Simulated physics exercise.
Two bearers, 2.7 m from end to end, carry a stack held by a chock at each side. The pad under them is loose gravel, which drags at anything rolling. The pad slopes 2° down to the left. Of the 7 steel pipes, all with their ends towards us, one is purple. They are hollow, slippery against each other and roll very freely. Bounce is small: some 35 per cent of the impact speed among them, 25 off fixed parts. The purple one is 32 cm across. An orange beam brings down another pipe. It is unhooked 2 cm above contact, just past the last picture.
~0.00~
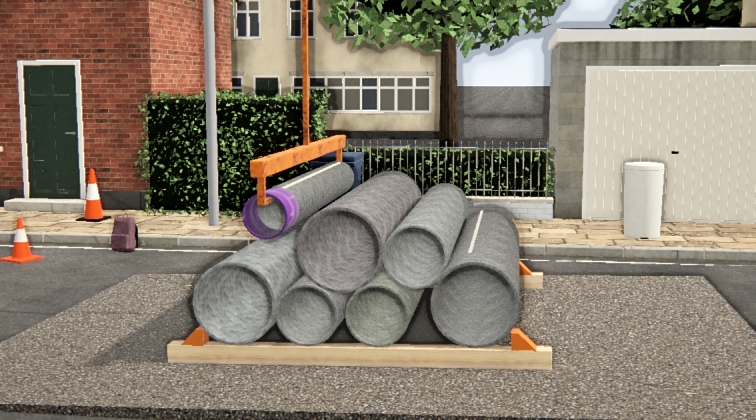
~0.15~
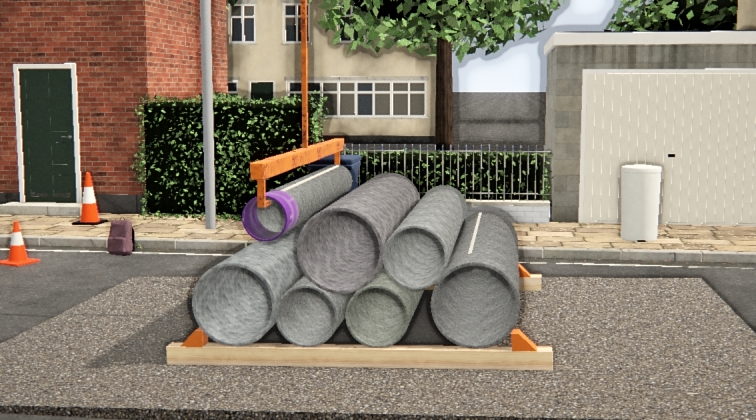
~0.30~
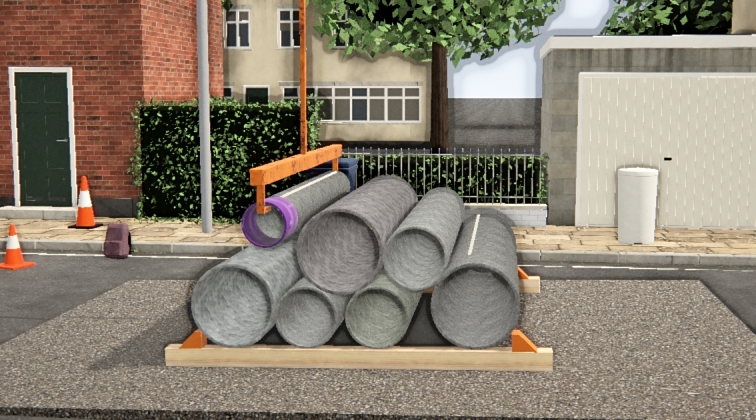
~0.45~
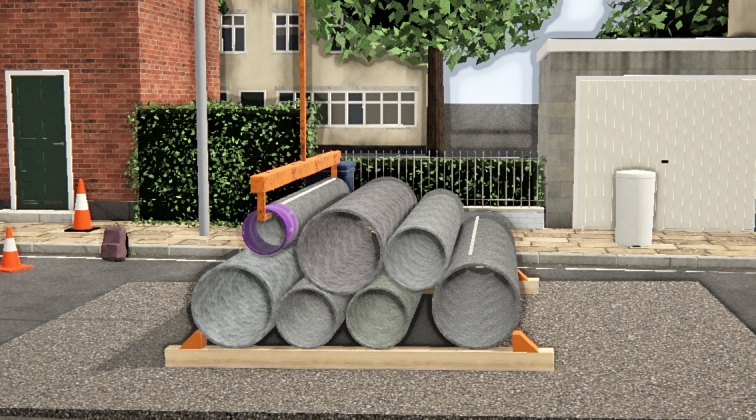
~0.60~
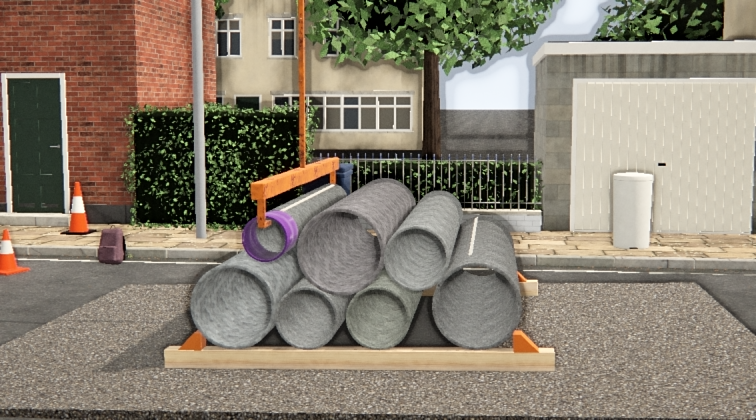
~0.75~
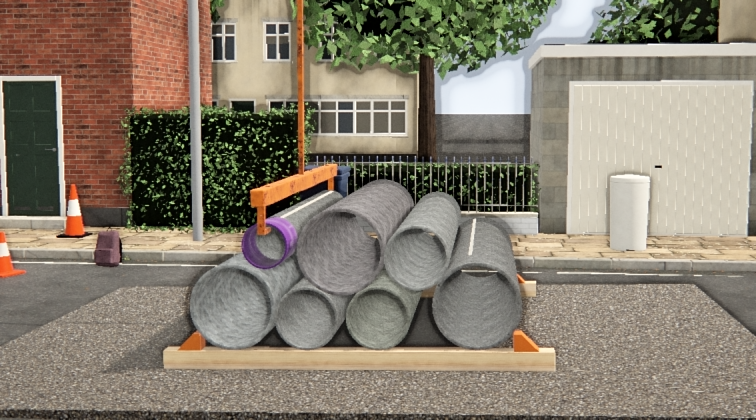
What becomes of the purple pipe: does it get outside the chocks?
The purple one remains between the chocks.
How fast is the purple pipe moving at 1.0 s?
Near 0.1 m/s.
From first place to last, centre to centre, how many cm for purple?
Moved: Purple 30.
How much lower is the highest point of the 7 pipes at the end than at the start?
Some 10 cm lower.
By 1.0 s, purple is up on others, 55 cm inside the left chock; 0 past a chock so far.
By 1.2 s, purple as before; 0 past a chock so far.
By 1.5 s, purple as before; 0 past a chock so far.
Finally (2.3 s), purple is up on others, 55 cm inside the left chock; 0 past a chock so far.
